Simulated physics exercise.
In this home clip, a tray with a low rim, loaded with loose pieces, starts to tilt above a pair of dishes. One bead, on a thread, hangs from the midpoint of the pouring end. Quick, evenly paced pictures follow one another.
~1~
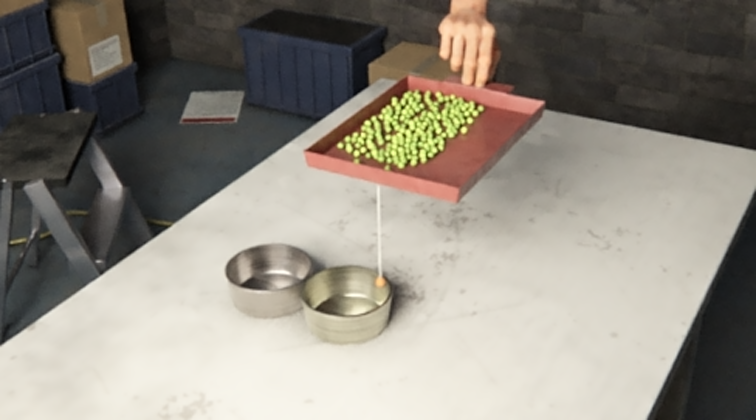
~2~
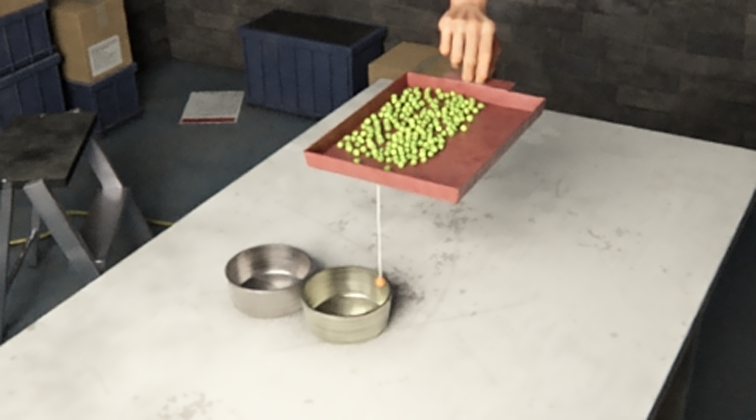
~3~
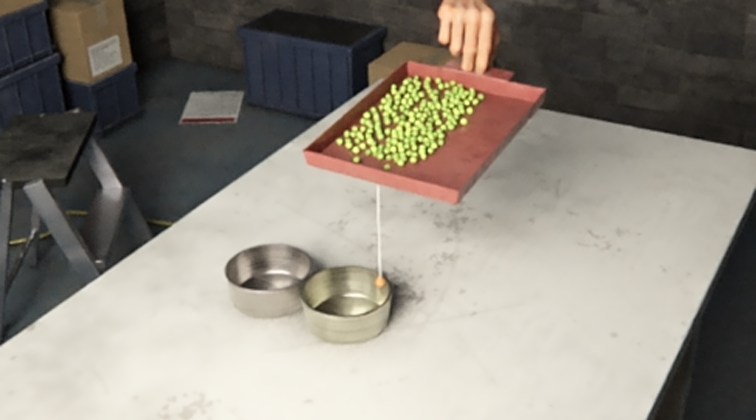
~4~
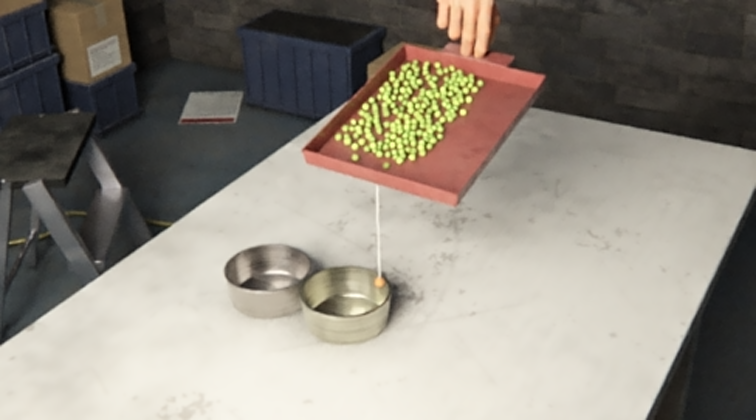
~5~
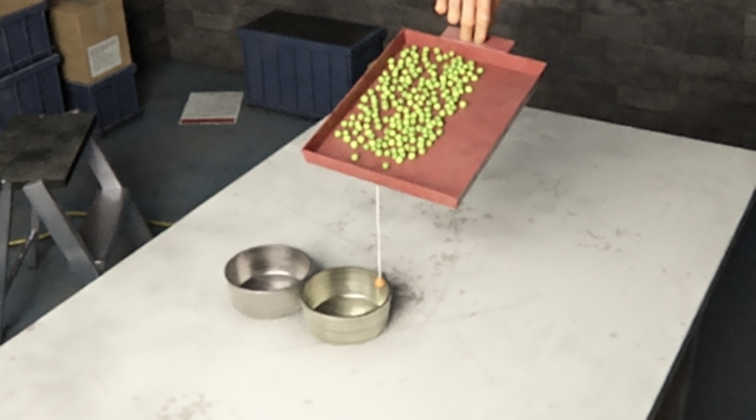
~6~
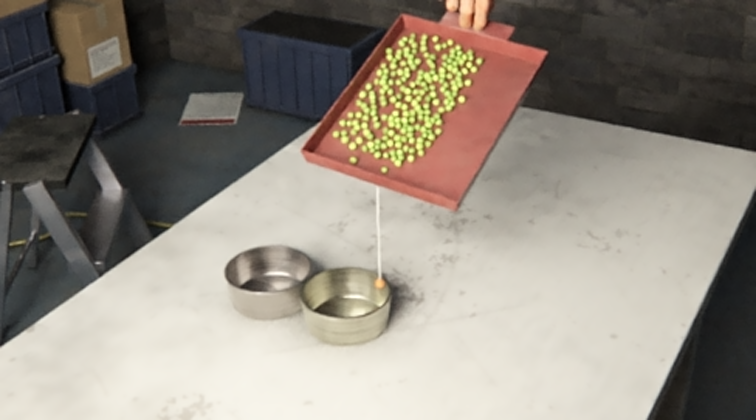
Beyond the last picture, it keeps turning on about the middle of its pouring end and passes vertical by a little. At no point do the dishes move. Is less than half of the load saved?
Yes, less than half is saved.
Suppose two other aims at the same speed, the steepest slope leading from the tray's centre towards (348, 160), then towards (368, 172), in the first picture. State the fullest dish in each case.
Result - first place: The right side, second place: The right side.
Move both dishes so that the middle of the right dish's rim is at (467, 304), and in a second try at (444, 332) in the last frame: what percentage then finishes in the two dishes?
20 % and 80 %.
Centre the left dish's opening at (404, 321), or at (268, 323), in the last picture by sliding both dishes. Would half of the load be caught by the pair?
The first try: More than half. The second: Less than half.
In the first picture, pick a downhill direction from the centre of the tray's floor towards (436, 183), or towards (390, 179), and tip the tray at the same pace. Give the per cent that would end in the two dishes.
About 0 and 30 per cent.
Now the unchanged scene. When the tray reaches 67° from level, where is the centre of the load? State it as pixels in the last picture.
Mark it at roughly (407, 191) in the final frame.
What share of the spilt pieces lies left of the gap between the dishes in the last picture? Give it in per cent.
About 0 per cent.
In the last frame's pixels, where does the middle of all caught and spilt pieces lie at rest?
Near (418, 374).
Shortly afterwards, tray tipped steeply; the bulk on the tray; only a few outside both; near a quarter in the air.
Next, tray tipped past a quarter turn; near half on the tray; only a few in the right dish; near a third outside both; near a quarter in the air.
Some moments later, tray tipped past a quarter turn; only a few in the right dish; all but a few outside both.
In the end, tray tipped past a quarter turn; only a few in the right dish; none at all in the left dish; all but a few outside both.
